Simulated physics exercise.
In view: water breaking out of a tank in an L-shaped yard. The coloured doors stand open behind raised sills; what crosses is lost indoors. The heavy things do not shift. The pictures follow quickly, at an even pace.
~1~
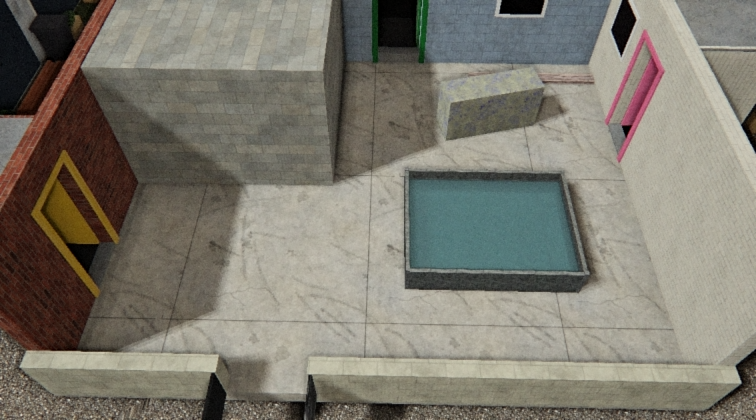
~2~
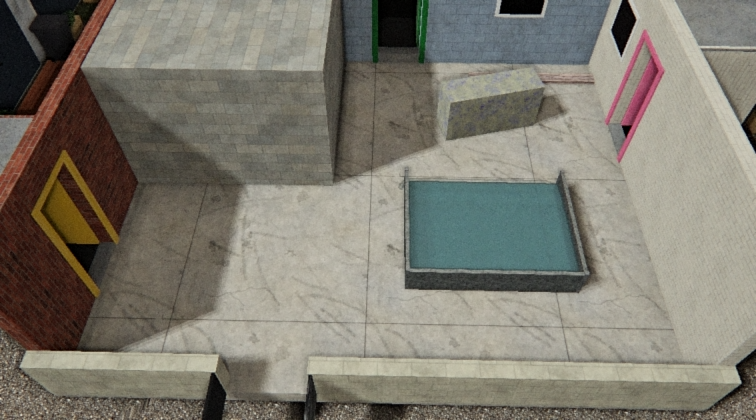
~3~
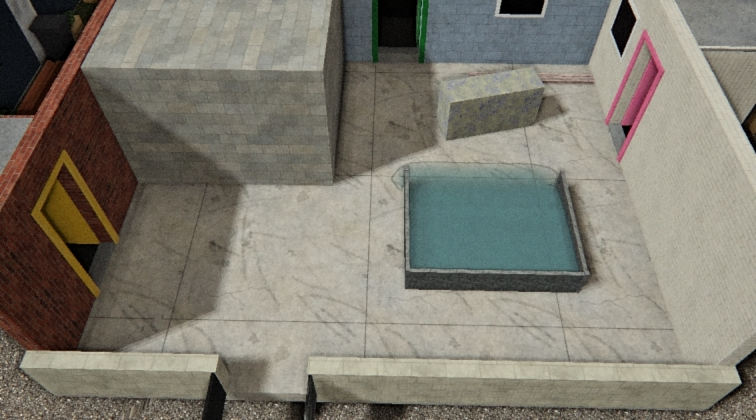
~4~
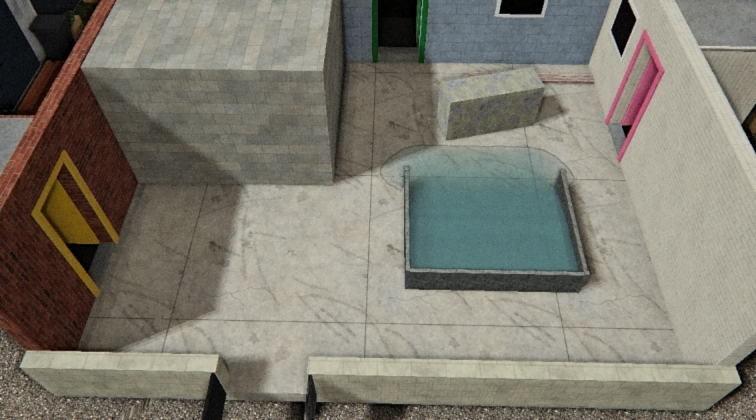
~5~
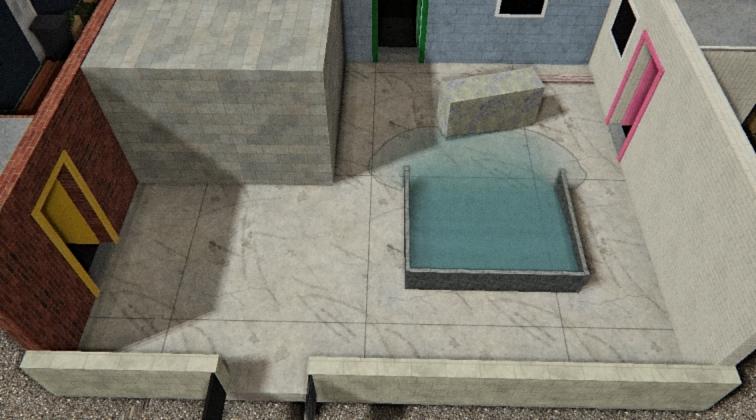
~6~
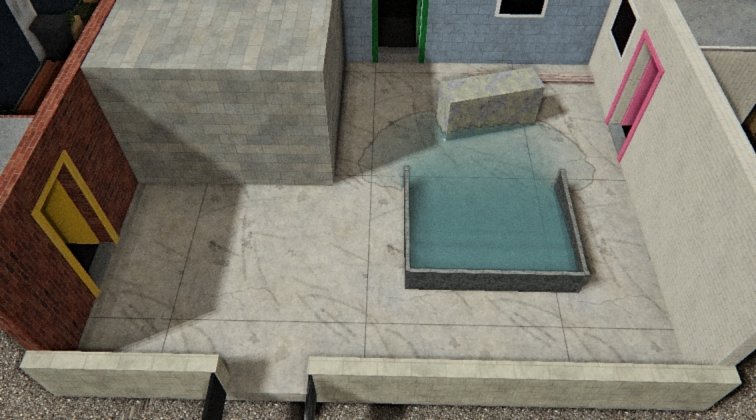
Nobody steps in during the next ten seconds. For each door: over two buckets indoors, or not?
The pink door lets in a lot; the green door admits no more than that; the yellow door admits no more than that.
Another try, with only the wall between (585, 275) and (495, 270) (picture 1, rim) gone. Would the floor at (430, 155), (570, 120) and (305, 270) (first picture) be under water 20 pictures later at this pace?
In turn: No water, dry, wet.
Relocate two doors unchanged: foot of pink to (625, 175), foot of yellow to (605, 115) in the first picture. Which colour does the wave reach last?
Last comes the pink one.
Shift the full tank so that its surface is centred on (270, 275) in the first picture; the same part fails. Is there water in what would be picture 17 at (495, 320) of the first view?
At that place: Free of water.
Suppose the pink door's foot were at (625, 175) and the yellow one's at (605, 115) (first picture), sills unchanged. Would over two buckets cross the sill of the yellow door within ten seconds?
The yellow door floods.
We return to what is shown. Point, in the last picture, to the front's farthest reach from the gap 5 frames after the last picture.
I would point to (412, 63).
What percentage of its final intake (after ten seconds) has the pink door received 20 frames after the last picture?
About 60 per cent.
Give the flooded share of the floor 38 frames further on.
Close to 50 %.
A moment on, water covers 20 % of the floor; the pink door not reached, the green door not reached, the yellow door not reached.
Next, water covers 30 % of the floor; the pink door under two buckets in, the green door wet at the sill, nothing in, the yellow door not reached.
Then, water covers 35 % of the floor; the pink door far over two buckets in, the green door wet at the sill, nothing in, the yellow door not reached.
Later, water covers 50 % of the floor; the pink door far over two buckets in, the green door wet at the sill, nothing in, the yellow door not reached.
In the end, water covers 70 % of the floor; the pink door far over two buckets in, the green door wet at the sill, nothing in, the yellow door not reached.
